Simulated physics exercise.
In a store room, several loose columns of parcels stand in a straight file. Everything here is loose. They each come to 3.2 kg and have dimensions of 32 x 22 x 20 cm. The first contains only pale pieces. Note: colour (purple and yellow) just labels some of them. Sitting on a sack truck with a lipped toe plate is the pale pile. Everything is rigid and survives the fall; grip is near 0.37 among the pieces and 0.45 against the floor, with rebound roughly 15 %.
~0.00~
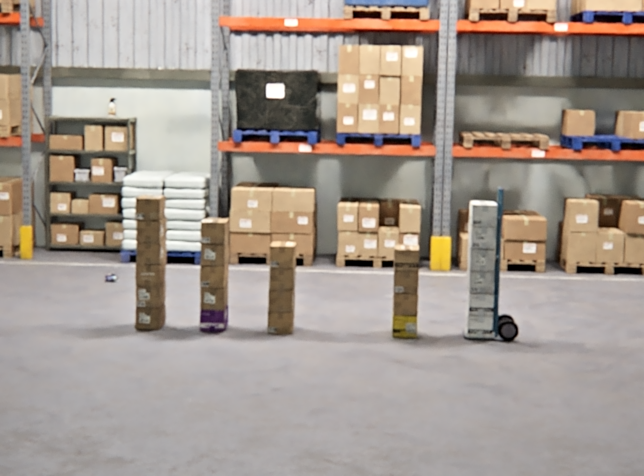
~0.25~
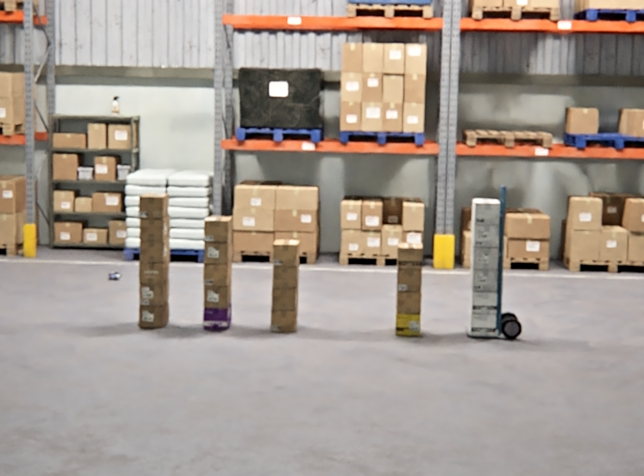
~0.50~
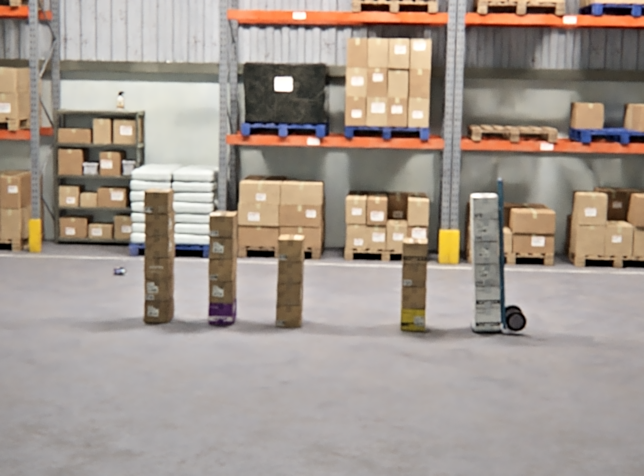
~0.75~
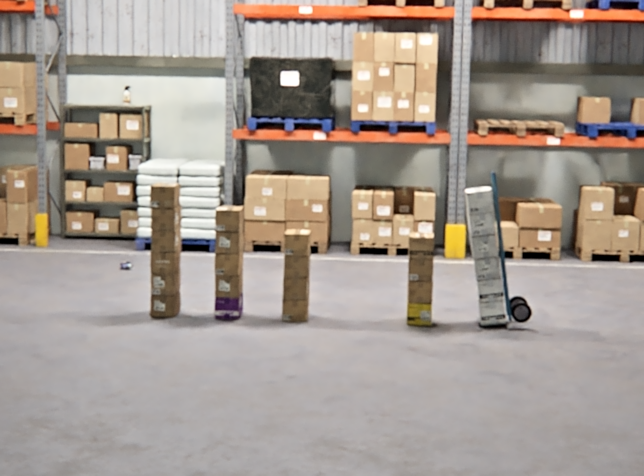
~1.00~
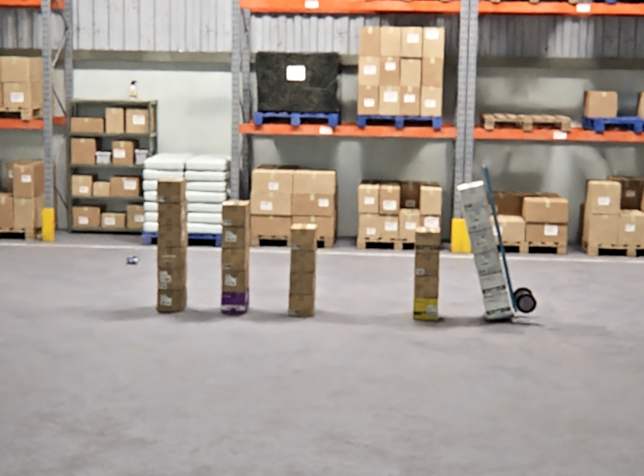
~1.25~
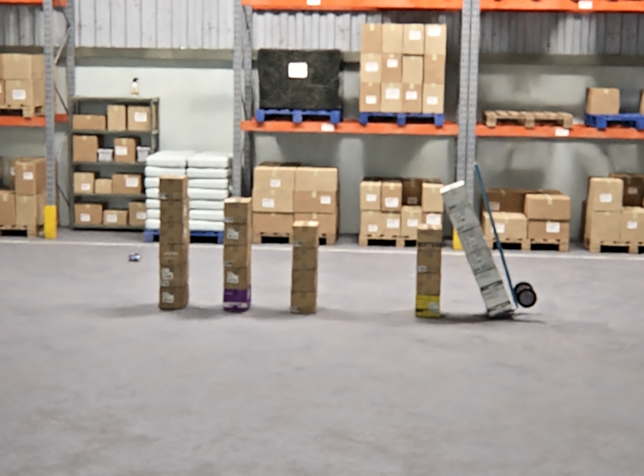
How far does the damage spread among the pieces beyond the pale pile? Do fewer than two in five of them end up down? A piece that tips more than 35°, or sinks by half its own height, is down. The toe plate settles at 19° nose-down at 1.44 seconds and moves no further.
Yes, fewer than two in five.
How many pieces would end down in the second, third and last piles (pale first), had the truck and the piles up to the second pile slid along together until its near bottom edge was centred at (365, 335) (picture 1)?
Second 4, third 3, last 6.
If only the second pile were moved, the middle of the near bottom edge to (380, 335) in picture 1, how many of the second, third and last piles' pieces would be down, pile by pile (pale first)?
You'd end with the second pile at 3, the third at 0 and the last at 0 down.
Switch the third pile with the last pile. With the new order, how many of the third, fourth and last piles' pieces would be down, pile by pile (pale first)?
Pile by pile, you'd see third at 0, fourth at 0 and last at 0 down.
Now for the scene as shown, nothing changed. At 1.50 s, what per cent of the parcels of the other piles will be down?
0 percent by then.
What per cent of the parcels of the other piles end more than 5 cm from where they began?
Shifted fraction is 25 per cent.
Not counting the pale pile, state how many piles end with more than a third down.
1.
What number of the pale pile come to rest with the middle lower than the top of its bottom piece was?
The total comes to 3.
After 1.50 s, 4 of the pale pile down; none of the 19 other parcels down, 1 disturbed.
After 1.88 s, 6 of the pale pile down; none of the 19 other parcels down, 4 disturbed; yellow parcel leaning 17°.
After 2.24 s, 6 of the pale pile down; 4 of the 19 other parcels down; yellow parcel leaning 39°.
At rest (3.0 s), 6 of the pale pile down; 4 of the 19 other parcels down; yellow parcel leaning 39°; purple parcel unmoved. That is 21 per cent. As the last picture would show them, middles, yellow parcel near (417, 297), purple parcel near (237, 297).
